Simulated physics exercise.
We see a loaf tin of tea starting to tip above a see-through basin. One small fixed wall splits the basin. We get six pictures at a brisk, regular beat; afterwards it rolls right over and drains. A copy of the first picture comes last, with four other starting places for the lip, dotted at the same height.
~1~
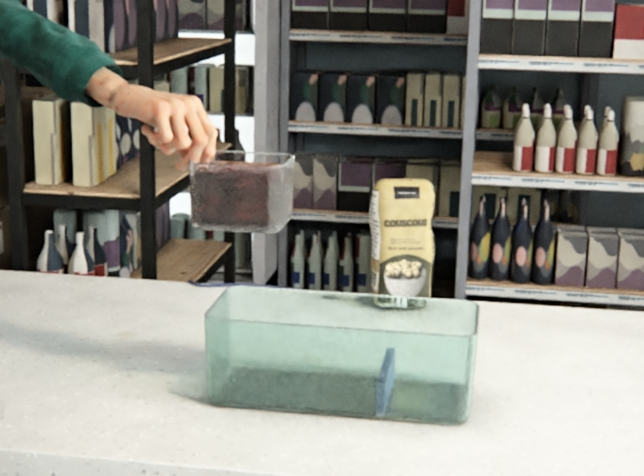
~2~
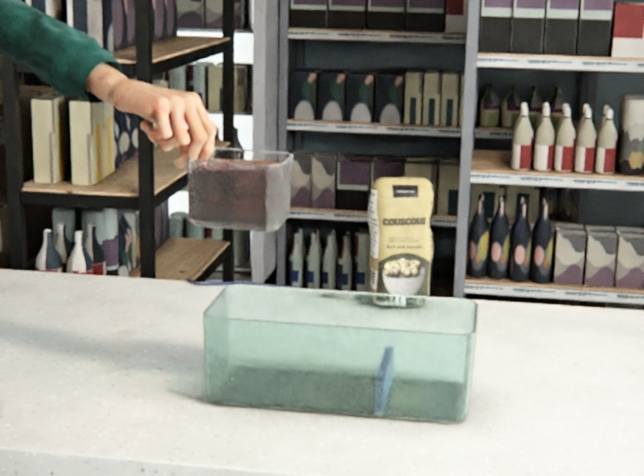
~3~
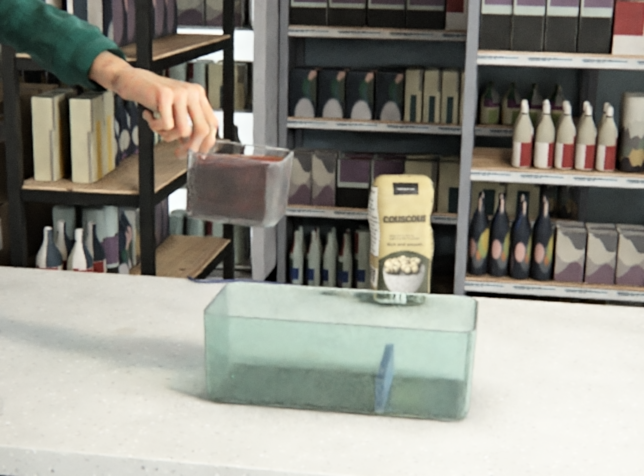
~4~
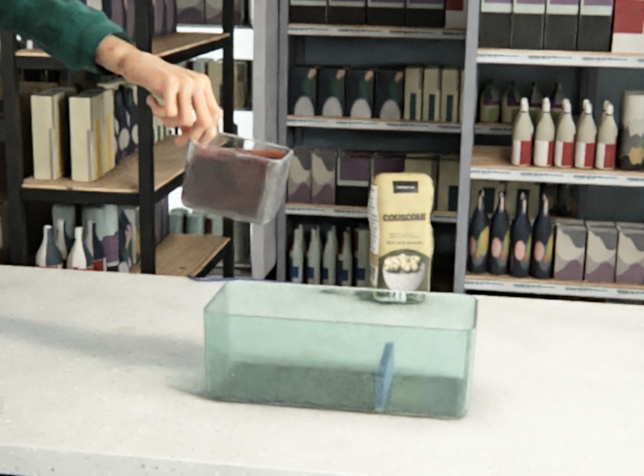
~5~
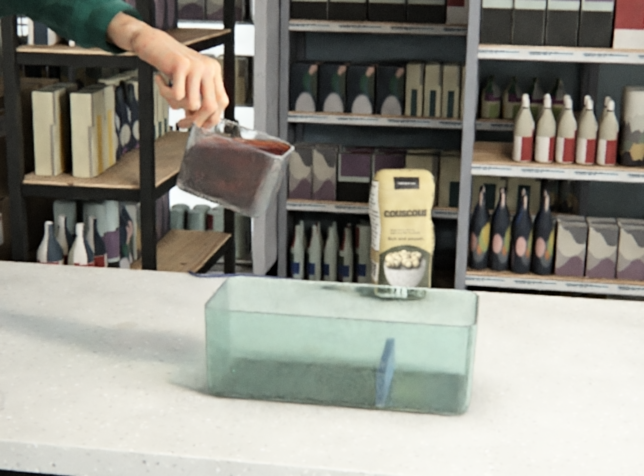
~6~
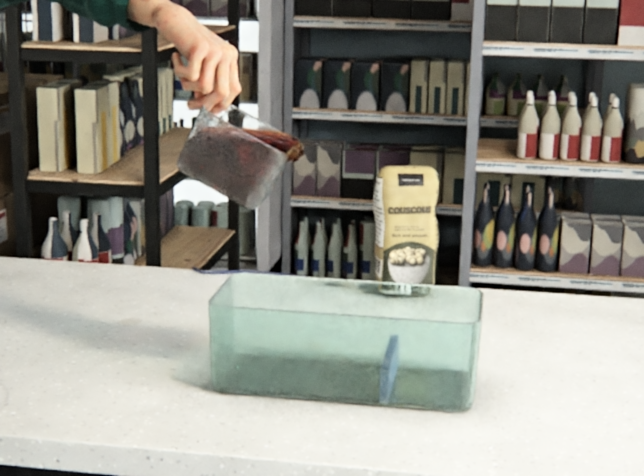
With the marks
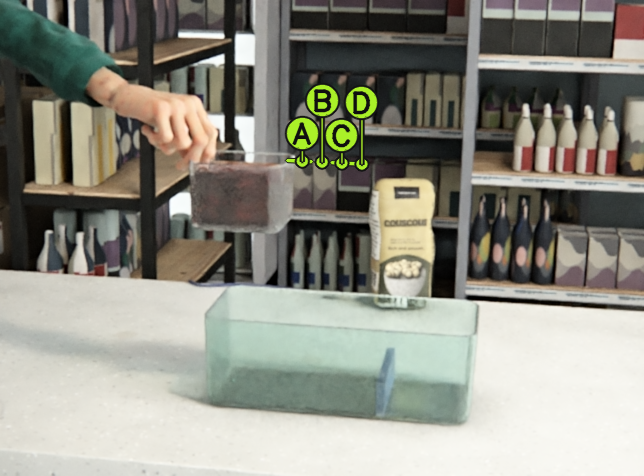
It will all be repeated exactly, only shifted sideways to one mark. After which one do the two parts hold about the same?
Take A.
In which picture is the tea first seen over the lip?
In picture 6.
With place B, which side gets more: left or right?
The right side.
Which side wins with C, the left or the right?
More ends on the right.
In lime, A at (302, 161); B at (322, 162); C at (341, 163); D at (361, 164).
With A, about 42 % ends left of the wall and 55 % right of it; 3 % is lost outside.
With B, about 19 % ends left of the wall and 79 % right of it.
With C, about 13 % ends left of the wall and 86 % right of it.
With D, about 28 % ends left of the wall and 70 % right of it.
